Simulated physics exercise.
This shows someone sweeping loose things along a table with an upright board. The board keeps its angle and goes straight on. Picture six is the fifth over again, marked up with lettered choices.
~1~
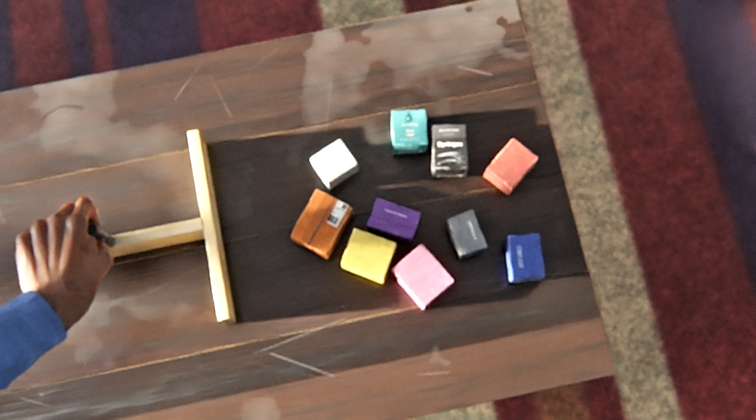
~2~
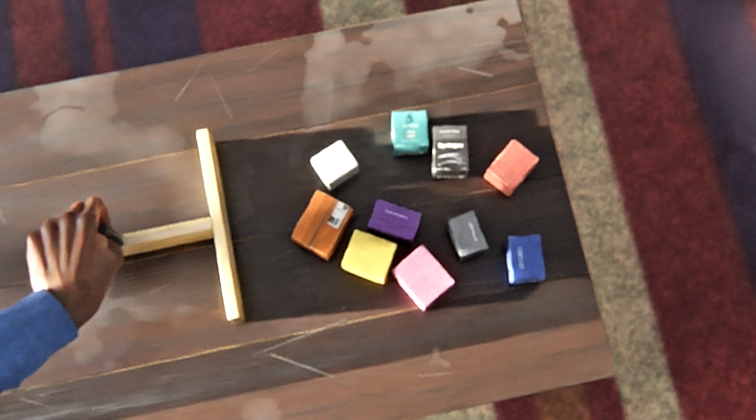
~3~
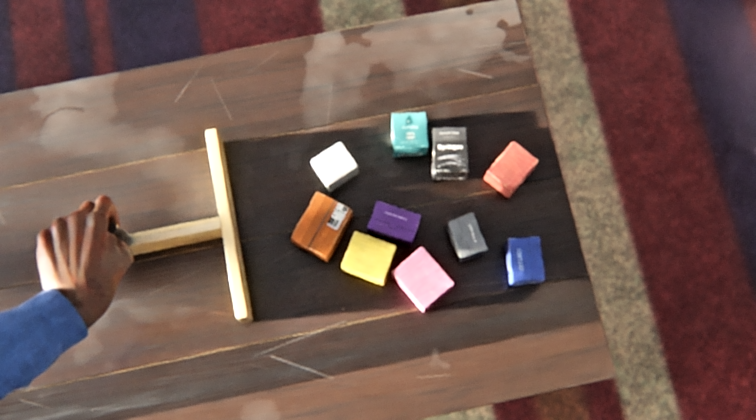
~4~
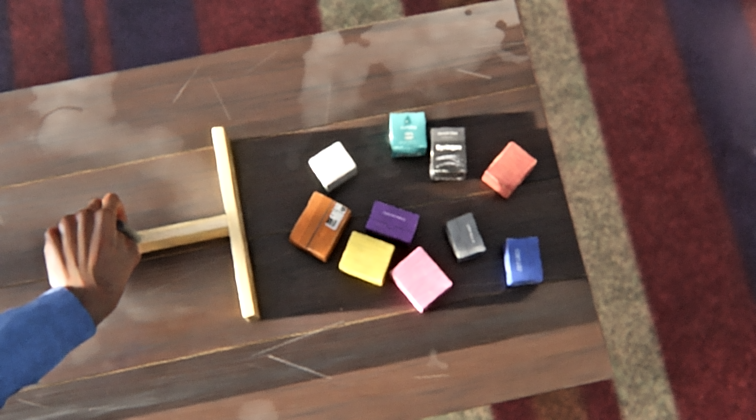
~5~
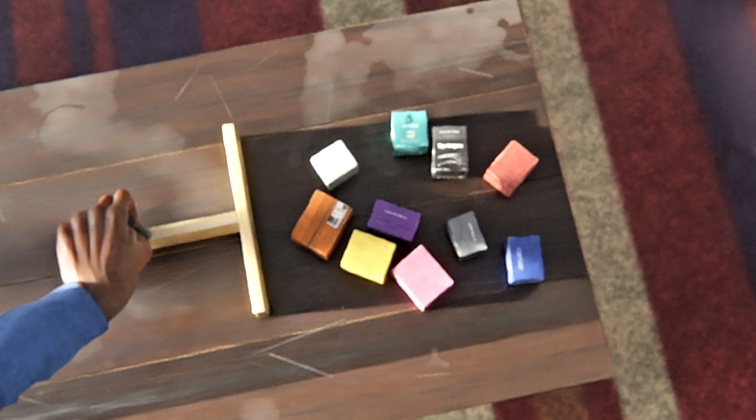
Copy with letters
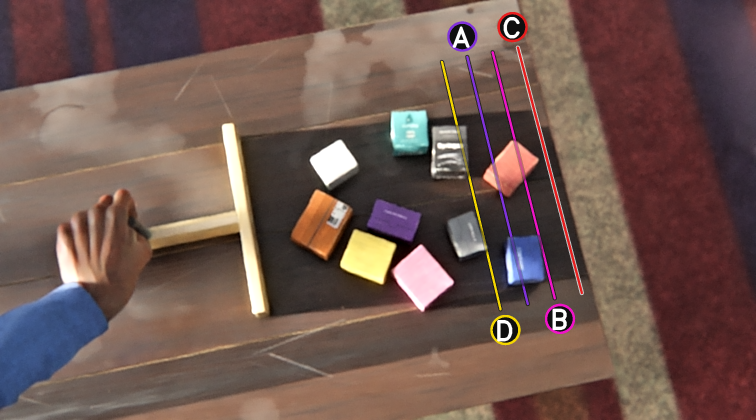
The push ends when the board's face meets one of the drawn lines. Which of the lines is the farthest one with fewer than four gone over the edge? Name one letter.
As far as mark A.
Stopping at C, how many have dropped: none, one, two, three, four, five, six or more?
By then, six or more.
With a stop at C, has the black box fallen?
Yes.
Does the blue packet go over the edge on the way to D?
No.
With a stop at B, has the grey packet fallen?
By then, yes.
On the marked copy, A at (496, 176); B at (523, 171); C at (549, 166); D at (470, 181).
With A. Early on, board (335, 198); pink block (430, 282); white block (351, 158).
Further on, board (427, 180); blue packet (543, 269); red block (516, 172).
At the end, board (497, 166); black box over the edge; red block over the edge; two fallen.
As for the rest, B drops four; C drops eight; D is within the limit but short.
